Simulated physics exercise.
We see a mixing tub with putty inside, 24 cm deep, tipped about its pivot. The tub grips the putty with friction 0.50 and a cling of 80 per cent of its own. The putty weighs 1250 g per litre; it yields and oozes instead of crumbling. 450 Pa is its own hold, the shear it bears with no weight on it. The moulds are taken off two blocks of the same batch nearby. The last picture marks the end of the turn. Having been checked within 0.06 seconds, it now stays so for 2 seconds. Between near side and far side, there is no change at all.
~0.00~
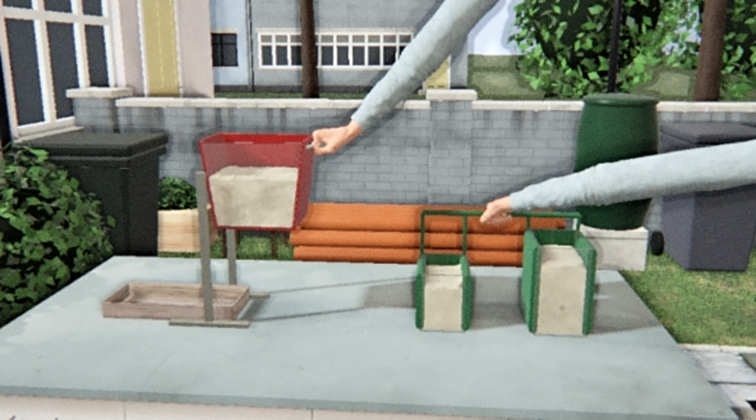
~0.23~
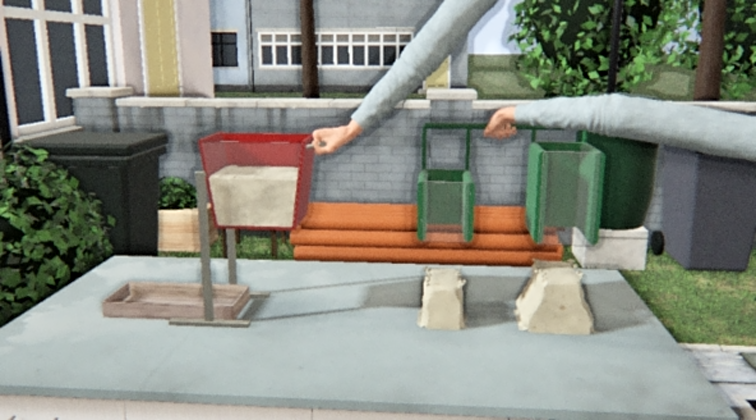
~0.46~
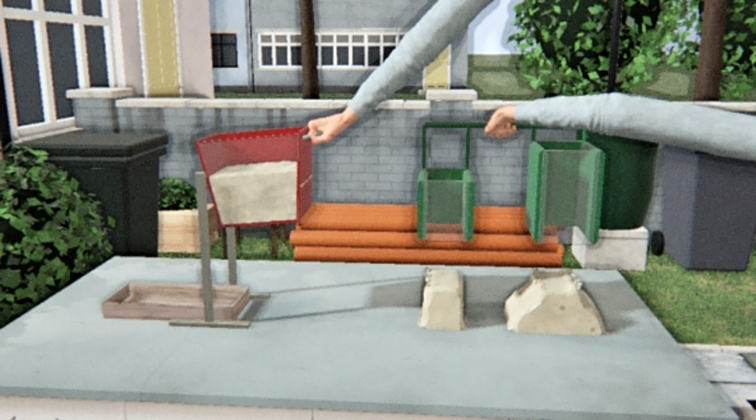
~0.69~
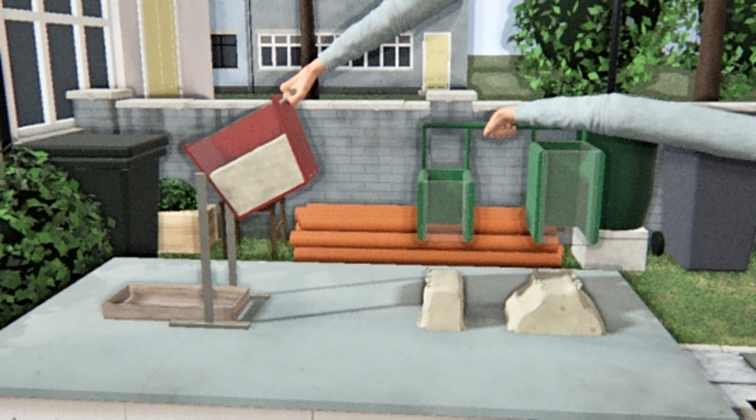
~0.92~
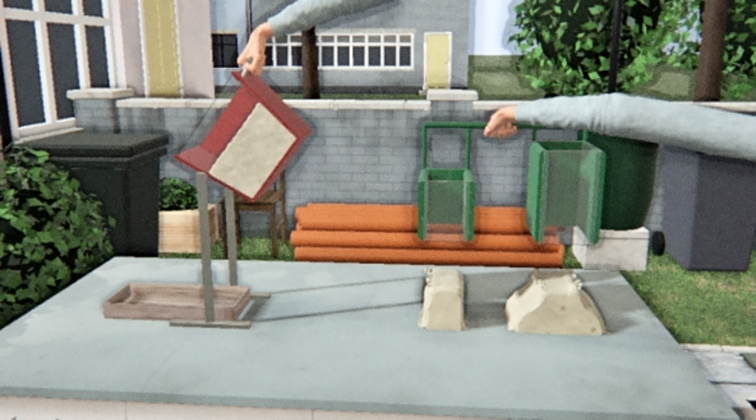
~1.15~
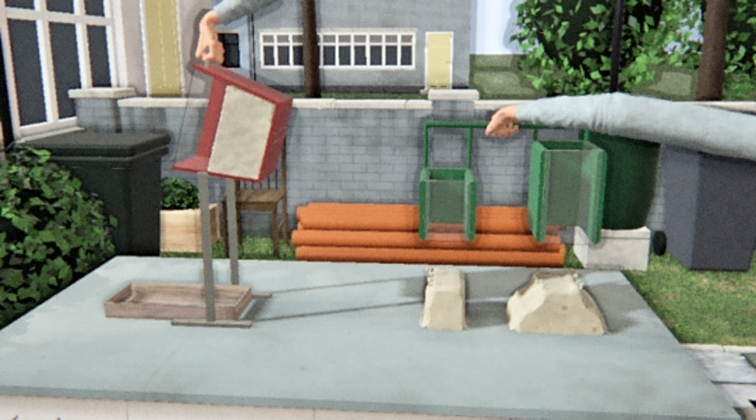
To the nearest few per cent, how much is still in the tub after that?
About 100 %.
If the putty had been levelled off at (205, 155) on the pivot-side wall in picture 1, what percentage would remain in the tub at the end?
Then about 70 %.
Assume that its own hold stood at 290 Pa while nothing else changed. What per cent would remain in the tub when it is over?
80 %.
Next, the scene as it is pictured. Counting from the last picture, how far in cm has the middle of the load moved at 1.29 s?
Something like 2 cm, I'd say.
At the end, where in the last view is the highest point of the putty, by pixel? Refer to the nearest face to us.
Somewhere near (211, 110) in the last view.
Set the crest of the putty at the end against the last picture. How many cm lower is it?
The top ends up some 6 cm below its level in the last picture.
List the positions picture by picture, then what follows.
In the first picture, handle-side rim at (301, 143), tilt 0 degrees; highest point of the putty at (218, 177); test blocks 14 cm, 22 cm high (left to right).
In the second picture, handle-side rim at (301, 142), tilt 0 degrees; highest point of the putty at (218, 177); test blocks 14 cm, 17 cm high (left to right).
In the third picture, handle-side rim at (297, 133), tilt 6 degrees; highest point of the putty at (291, 171); test blocks 13 cm, 14 cm high (left to right).
In the fourth picture, handle-side rim at (271, 99), tilt 28 degrees; highest point of the putty at (282, 137); test blocks 13 cm, 14 cm high (left to right).
In the fifth picture, handle-side rim at (231, 75), tilt 53 degrees; highest point of the putty at (261, 105); test blocks 13 cm, 14 cm high (left to right).
In the sixth picture, handle-side rim at (193, 69), tilt 74 degrees; highest point of the putty at (226, 88); test blocks 13 cm, 14 cm high (left to right).
By 1.29 s, the tub is at 74 degrees and holds 100 %.
By 1.46 s, the tub is at 74 degrees and holds 100 %.
By 1.63 s, the tub is at 74 degrees and holds 100 %.
By 1.80 s, the tub is at 74 degrees and holds 100 %.
By 3.15 s, at the end, the tub is at 74 degrees and holds 100 %.
